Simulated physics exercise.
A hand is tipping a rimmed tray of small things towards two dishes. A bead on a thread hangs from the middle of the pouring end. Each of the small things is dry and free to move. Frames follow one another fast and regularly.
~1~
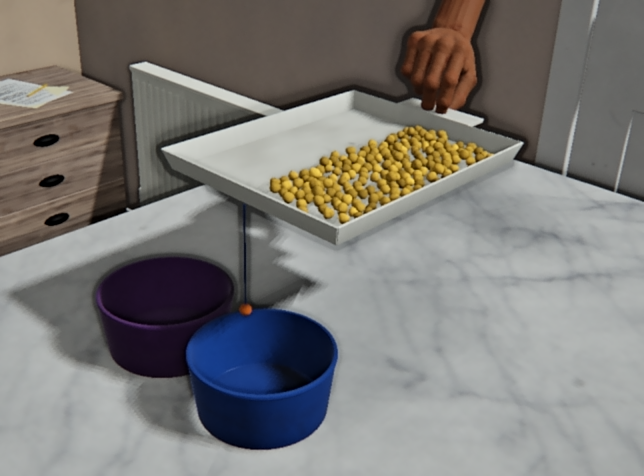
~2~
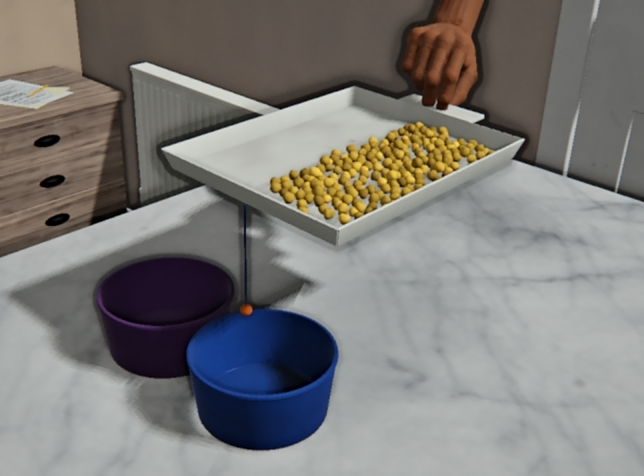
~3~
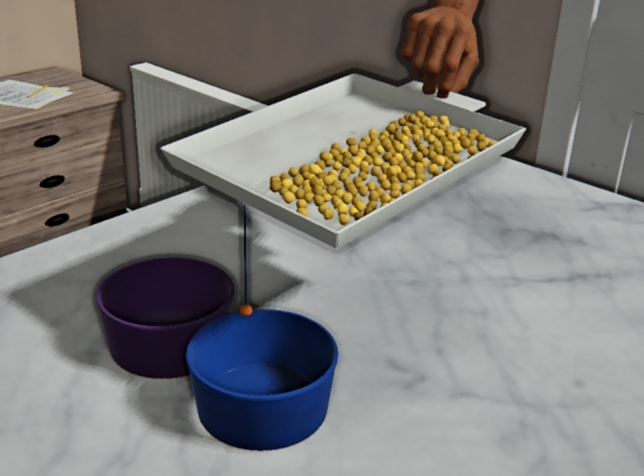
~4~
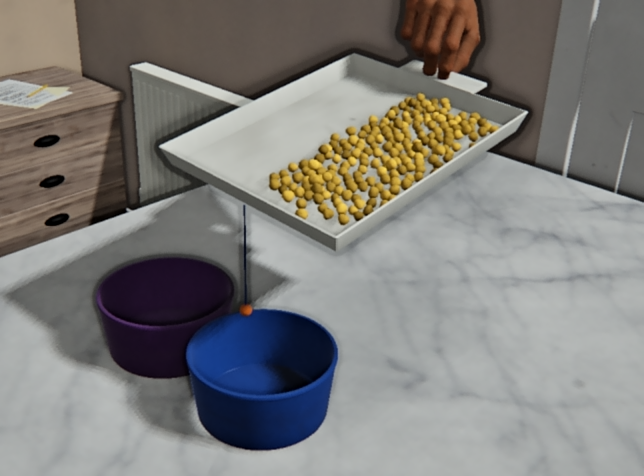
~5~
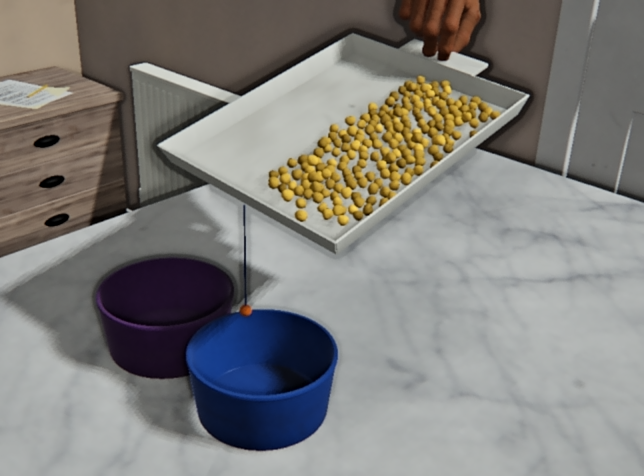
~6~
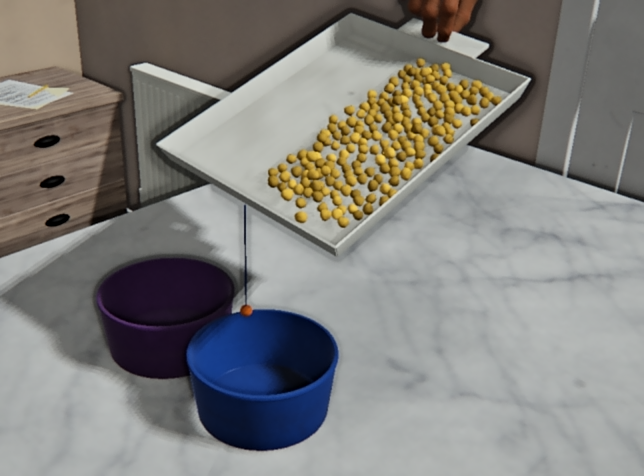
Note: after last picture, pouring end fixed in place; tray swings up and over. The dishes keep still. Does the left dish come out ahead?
No, the right dish gets more.
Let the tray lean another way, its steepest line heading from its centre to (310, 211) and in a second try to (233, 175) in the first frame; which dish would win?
The first tilt favours the dish to the right, the second the dish to the left.
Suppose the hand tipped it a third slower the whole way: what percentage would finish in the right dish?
I'd say 50 percent or thereabouts.
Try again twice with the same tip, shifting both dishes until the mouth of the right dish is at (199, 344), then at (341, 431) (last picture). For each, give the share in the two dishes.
30 %, 80 %.
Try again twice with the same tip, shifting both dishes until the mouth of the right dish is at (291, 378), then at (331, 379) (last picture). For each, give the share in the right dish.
About 80 per cent first, then about 70 per cent.
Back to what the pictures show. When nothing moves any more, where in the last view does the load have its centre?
Roughly pixel (263, 423).
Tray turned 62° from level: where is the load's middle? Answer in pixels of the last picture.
Close to (326, 170).
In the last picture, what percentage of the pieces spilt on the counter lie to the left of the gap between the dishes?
Estimate: About 20 in every hundred.
Soon, tray tipped steeply; all on the tray.
A while on, tray tipped right over; most on the tray; a small part in the right dish; a small part outside both; about a quarter in the air.
Towards the end, tray tipped past a quarter turn; about two thirds in the right dish; a stray few in the left dish; about a third outside both.
Finally, tray tipped past a quarter turn; about two thirds in the right dish; a stray few in the left dish; about a third outside both.
